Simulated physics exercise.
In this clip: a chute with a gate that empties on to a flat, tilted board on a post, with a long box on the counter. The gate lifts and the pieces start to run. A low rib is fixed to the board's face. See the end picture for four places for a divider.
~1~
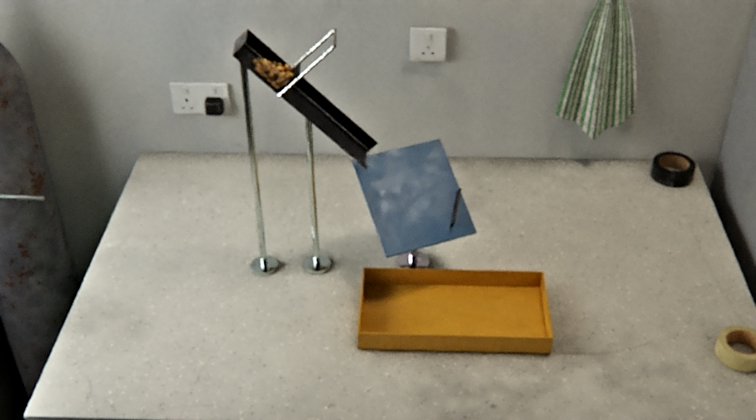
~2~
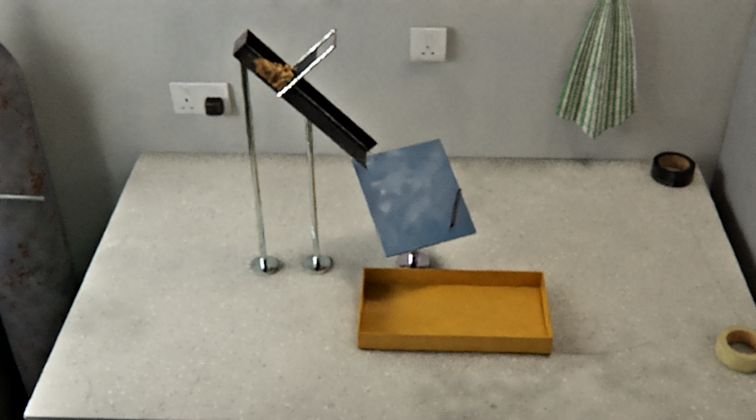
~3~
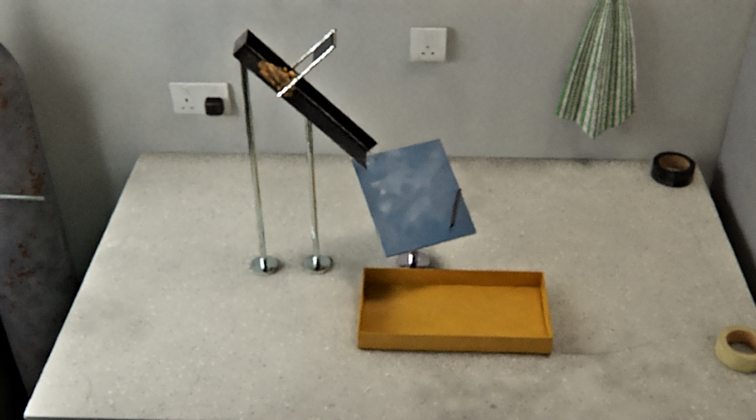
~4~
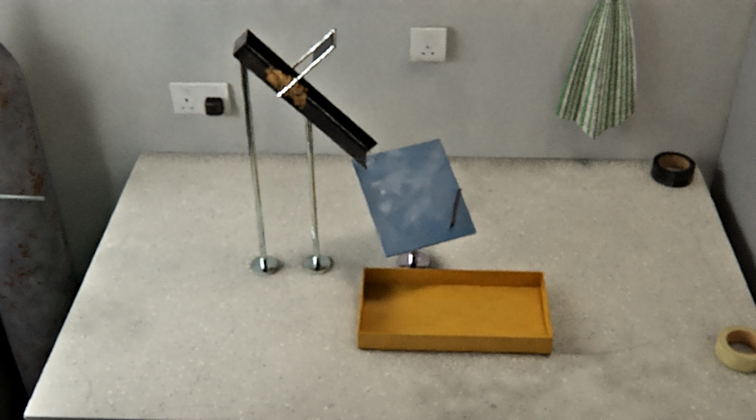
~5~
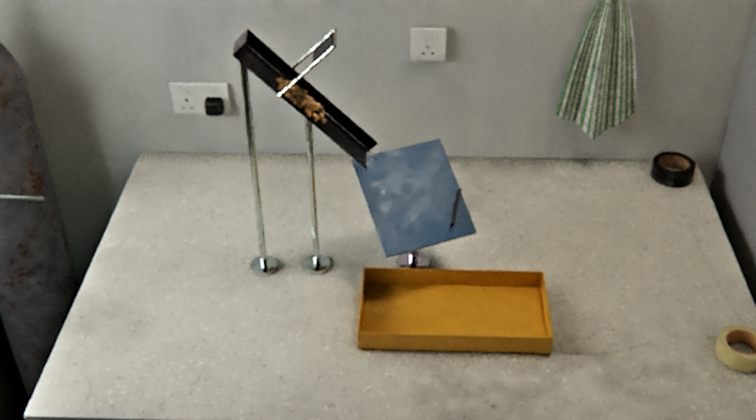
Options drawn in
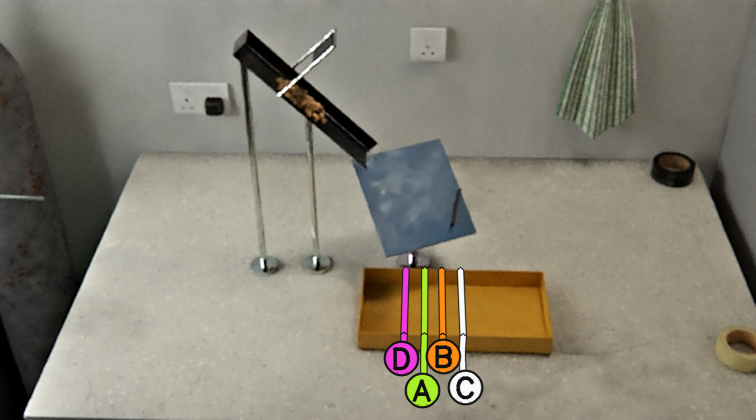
At first, a clump of small tan pieces sits near the top of a steep dark chute, behind a pale gate, above a tilted blue board and an empty yellow box. The gate lifts slightly, and the pieces slide down to the right beneath it, reaching roughly midway along the chute.
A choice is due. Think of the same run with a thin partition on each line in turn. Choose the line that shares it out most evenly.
The answer is line C.
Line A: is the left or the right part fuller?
The right side.
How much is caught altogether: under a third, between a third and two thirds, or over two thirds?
It is over two thirds.
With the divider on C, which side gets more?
More lands on the left.
On the marked copy, line A crosses the front rim at (424, 334); line B crosses the front rim at (442, 335); line C crosses the front rim at (463, 335); line D crosses the front rim at (404, 334).
With A, of what is caught, a stray few on the left of the divider, nearly all on the right.
With B, of what is caught, a small part on the left of the divider, nearly all on the right.
With C, of what is caught, about two thirds on the left of the divider, about a third on the right.
With D, of what is caught, none on the left of the divider, all on the right.
